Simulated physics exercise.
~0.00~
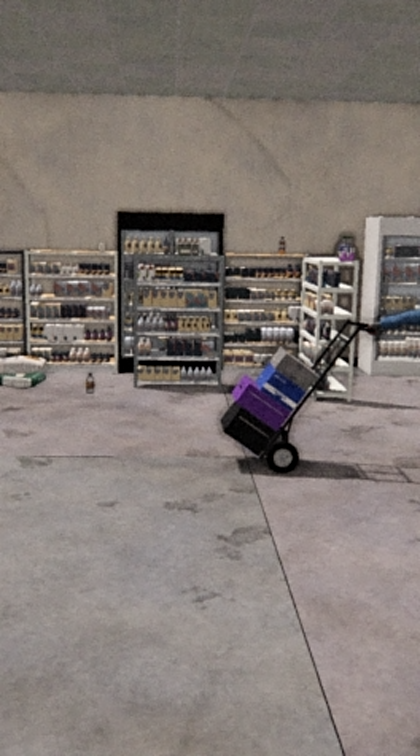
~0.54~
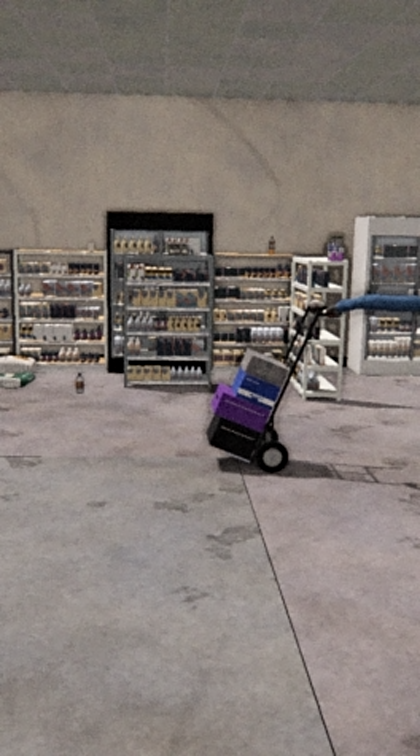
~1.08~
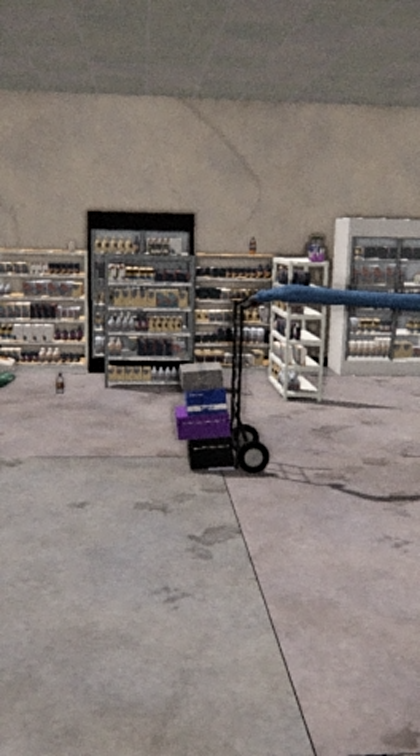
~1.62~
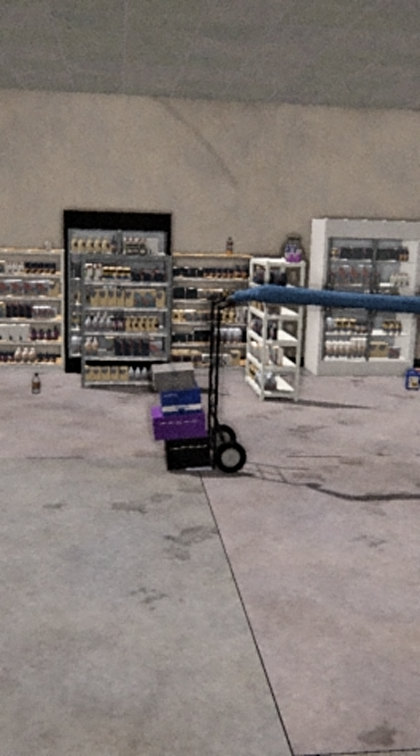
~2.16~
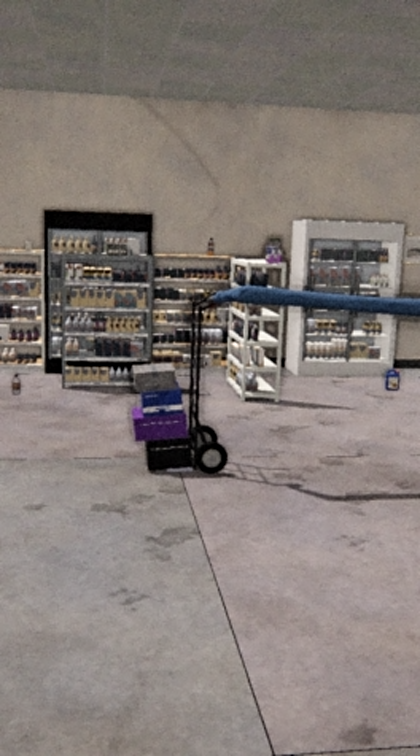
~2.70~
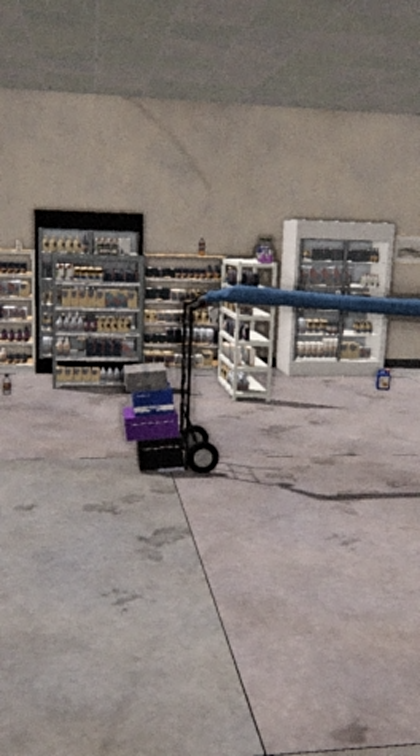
In a storeroom lined with shelves of bottles, a blue arm tipped a leaning hand truck upright, its four stacked boxes rocking slightly as it settled, while the view drifted right; the stack ended a little uneven, with nothing fallen off.
